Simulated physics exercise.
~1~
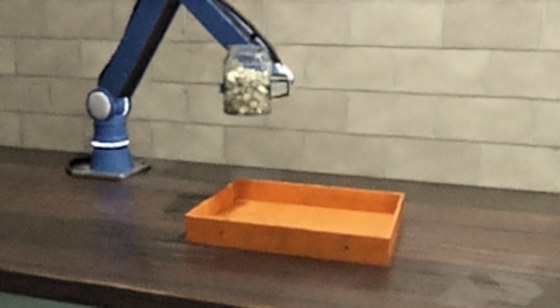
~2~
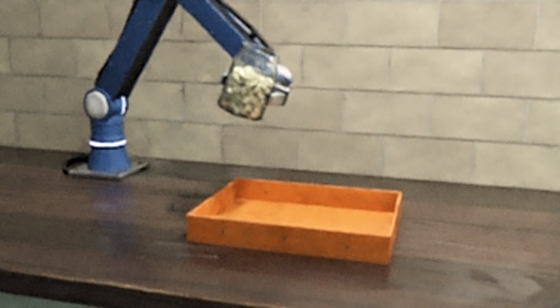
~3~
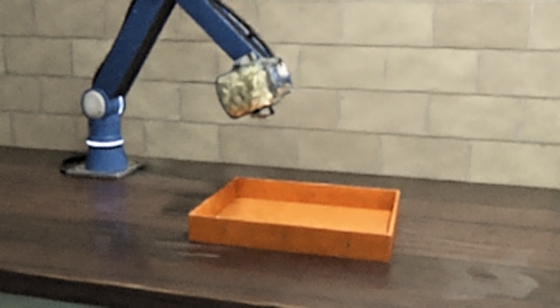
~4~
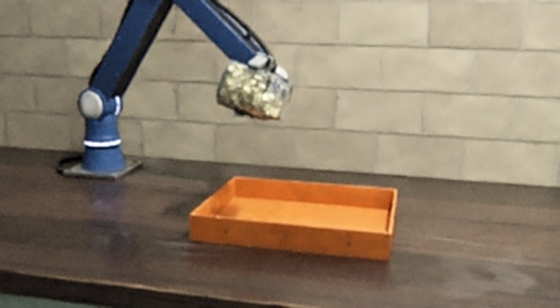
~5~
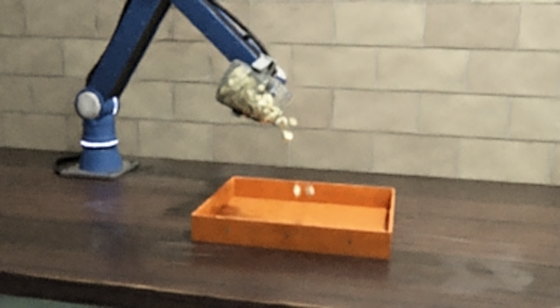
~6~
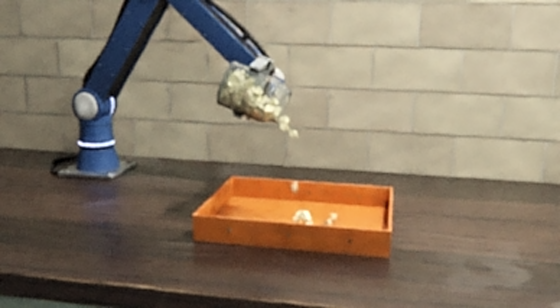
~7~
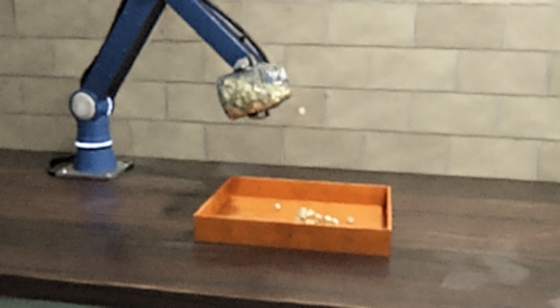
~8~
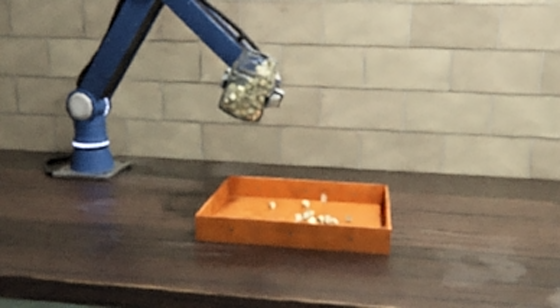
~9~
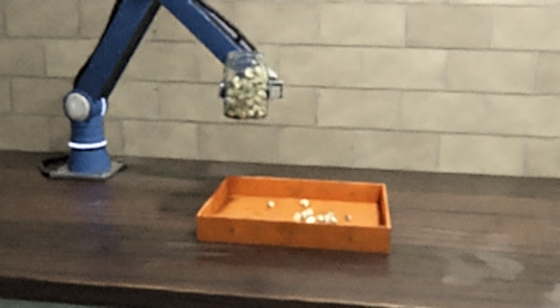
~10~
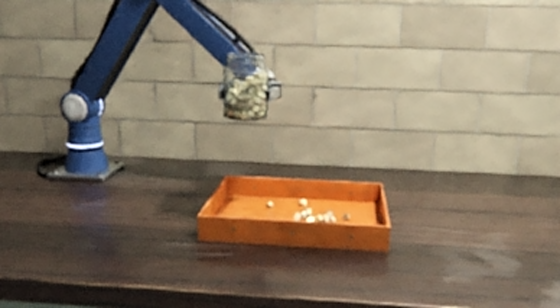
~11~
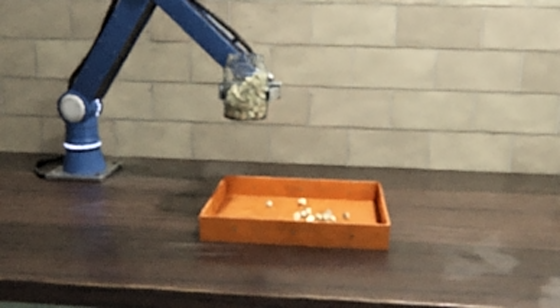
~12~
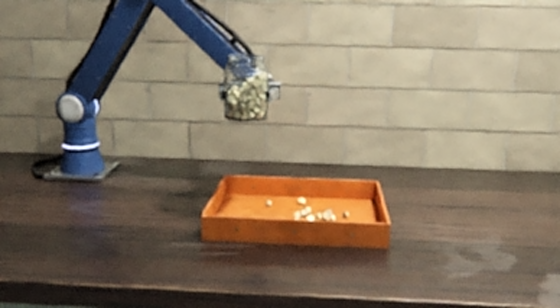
A blue robot arm tipped a clear jar of small pale chunks to the right over a shallow orange tray, spilling a few into it, then turned the jar upright again and held it there, still mostly full.
